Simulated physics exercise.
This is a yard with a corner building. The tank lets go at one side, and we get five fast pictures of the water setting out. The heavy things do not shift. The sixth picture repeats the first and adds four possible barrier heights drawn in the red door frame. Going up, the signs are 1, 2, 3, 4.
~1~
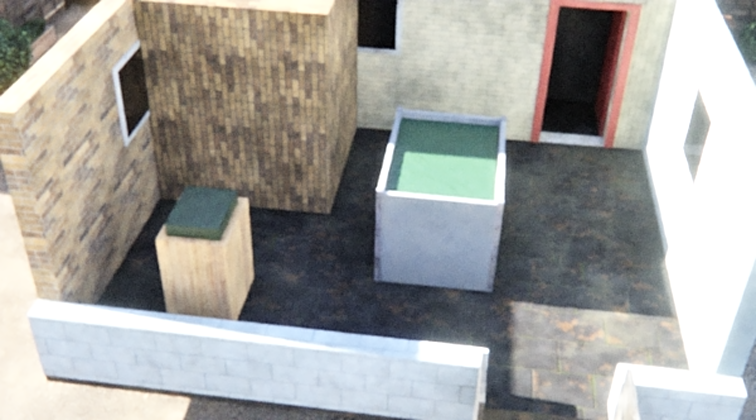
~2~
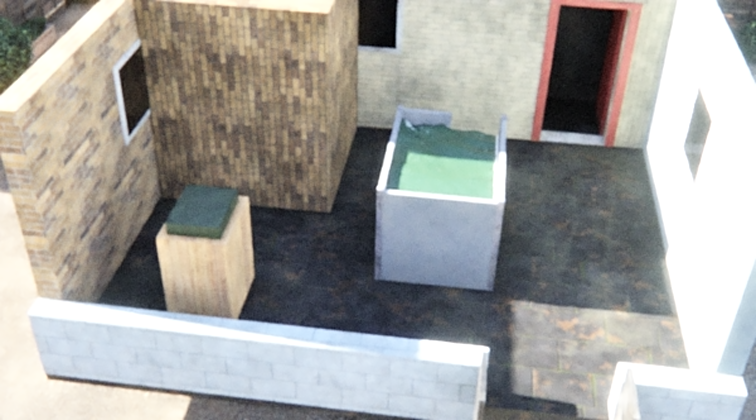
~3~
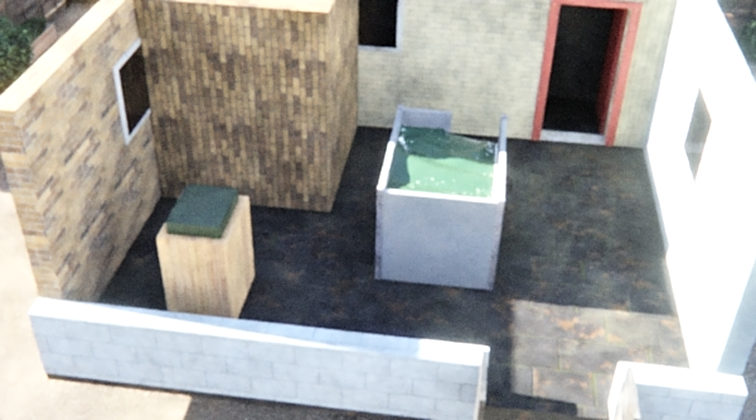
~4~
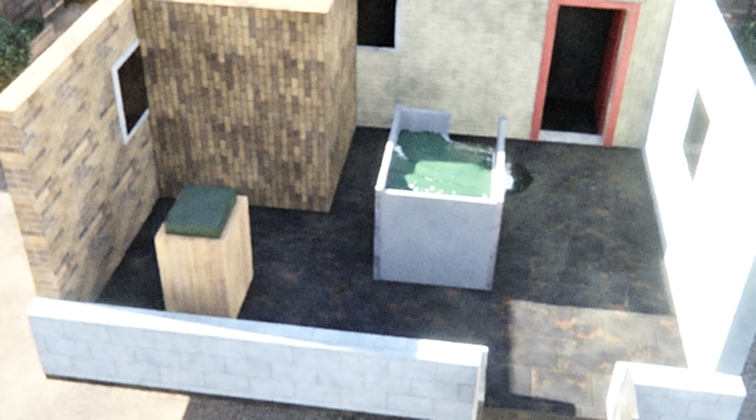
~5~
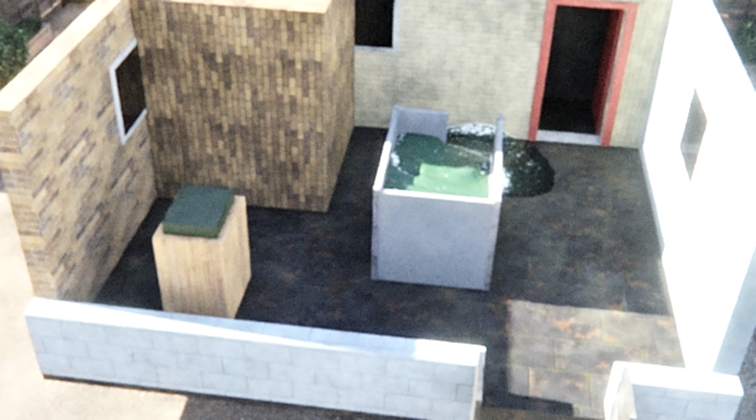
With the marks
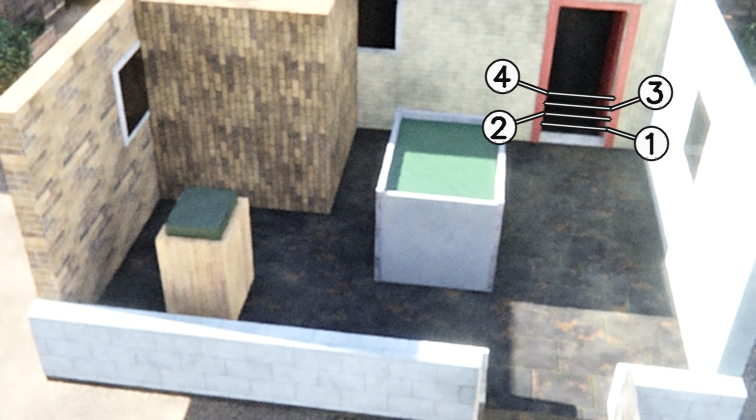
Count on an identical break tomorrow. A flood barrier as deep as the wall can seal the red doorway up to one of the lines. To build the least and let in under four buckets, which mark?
Height 1.
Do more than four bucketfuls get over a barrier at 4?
No.
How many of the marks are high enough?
All four.
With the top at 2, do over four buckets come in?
No.
On the marked copy, 1 at (574, 126); 2 at (576, 116); 3 at (578, 106); 4 at (580, 95); from the bottom up 1, 2, 3, 4.
For height 1, a bucket or two gets in.
For height 2, nothing gets over.
For height 3, nothing gets over.
For height 4, nothing gets over.
